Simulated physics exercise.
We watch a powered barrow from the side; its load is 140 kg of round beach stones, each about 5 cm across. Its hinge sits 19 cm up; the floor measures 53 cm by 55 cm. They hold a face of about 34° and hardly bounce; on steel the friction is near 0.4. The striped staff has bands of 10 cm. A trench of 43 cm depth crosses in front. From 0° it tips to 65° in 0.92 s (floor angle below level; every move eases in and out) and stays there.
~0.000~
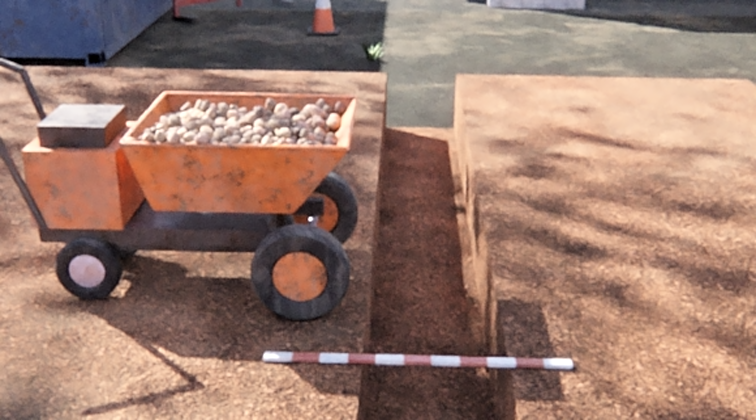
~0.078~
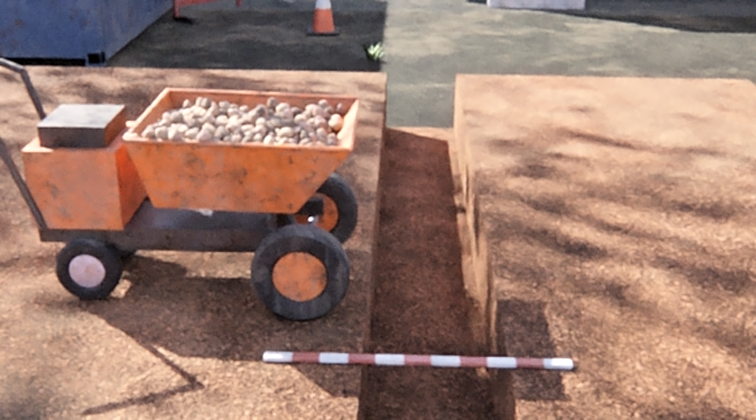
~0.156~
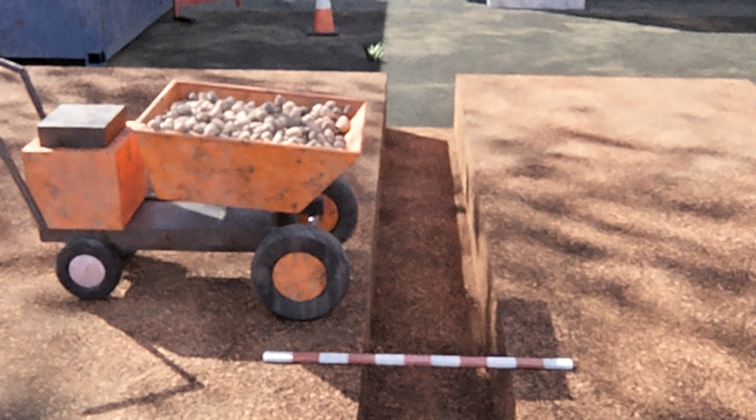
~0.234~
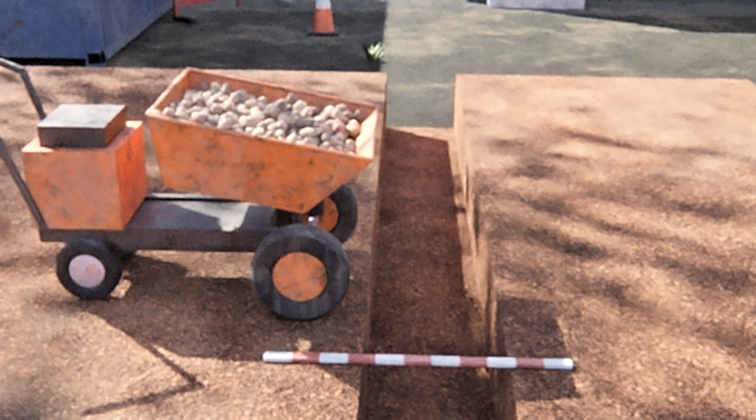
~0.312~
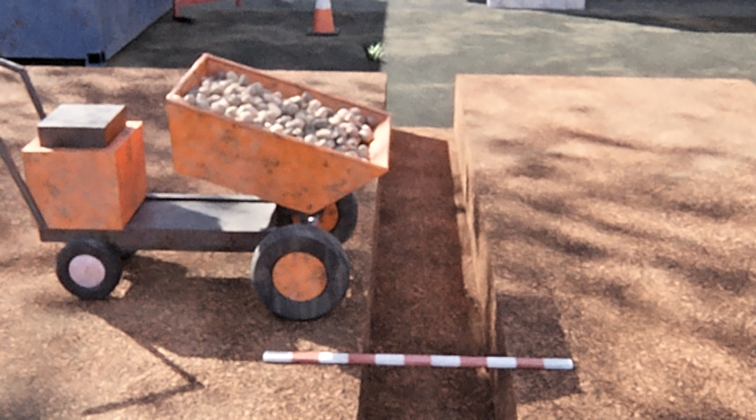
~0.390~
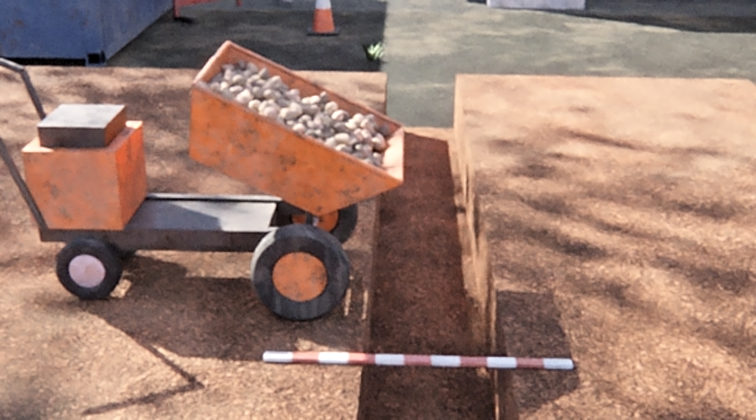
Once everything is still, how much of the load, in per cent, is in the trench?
Close to 60 in a hundred.
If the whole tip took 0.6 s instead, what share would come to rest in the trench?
Then about 50 per cent.
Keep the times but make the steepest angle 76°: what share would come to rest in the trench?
In that case some 60 per cent.
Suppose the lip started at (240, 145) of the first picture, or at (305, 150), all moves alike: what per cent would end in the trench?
Near 100 per cent from the first place, 95 from the second.
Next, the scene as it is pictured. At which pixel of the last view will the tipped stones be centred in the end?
Around (480, 351).
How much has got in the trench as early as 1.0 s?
Some 20 per cent.
After 0.7 s the floor is at 55°; 100 % in the tray; the foremost stones are at (434, 195).
After 1.0 s the floor is at 65°; 67 % in the tray, 22 % in the trench, 11 % past the trench; the foremost stones are at (535, 274).
After 1.4 s the floor is at 65°; 29 % in the tray, 32 % in the trench, 39 % past the trench; the foremost stones are at (696, 291).
After 3.3 s the floor is at 65°; 0 % in the tray, 60 % in the trench, 40 % past the trench; the foremost stones are past the picture's edge.
